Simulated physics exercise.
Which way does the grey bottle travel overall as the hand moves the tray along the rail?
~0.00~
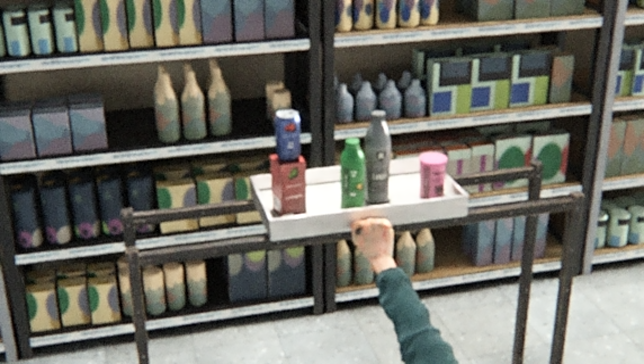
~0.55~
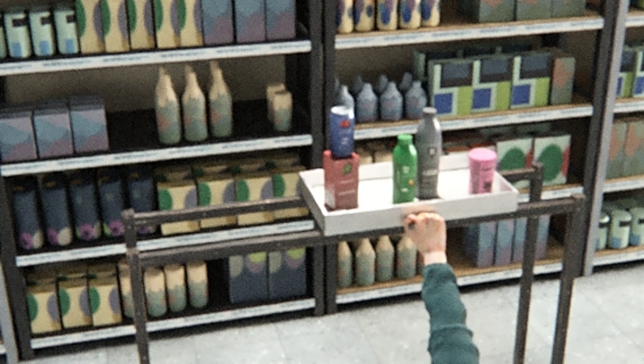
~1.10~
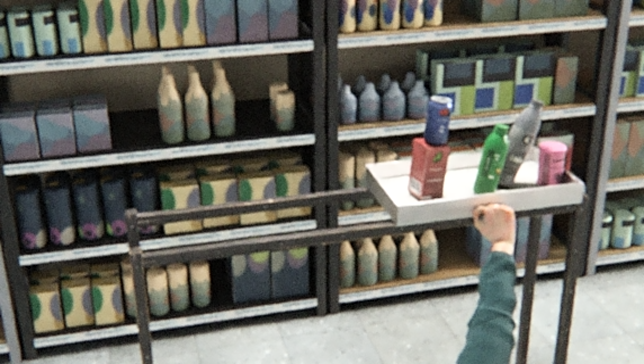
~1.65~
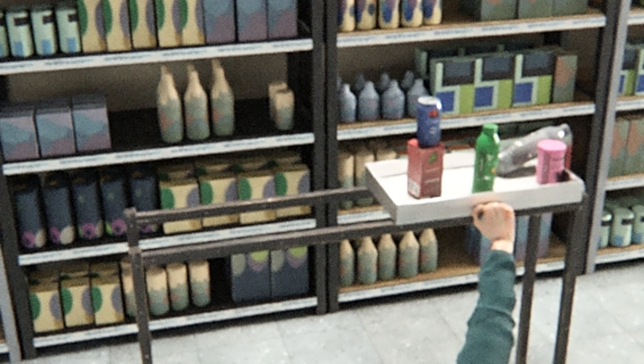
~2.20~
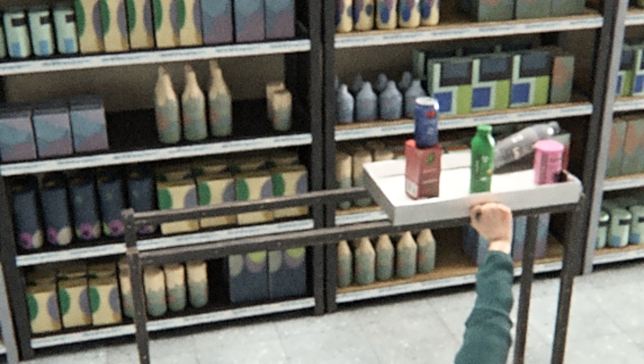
The grey bottle travels to the right along with the tray, tipping over onto its side on the way.
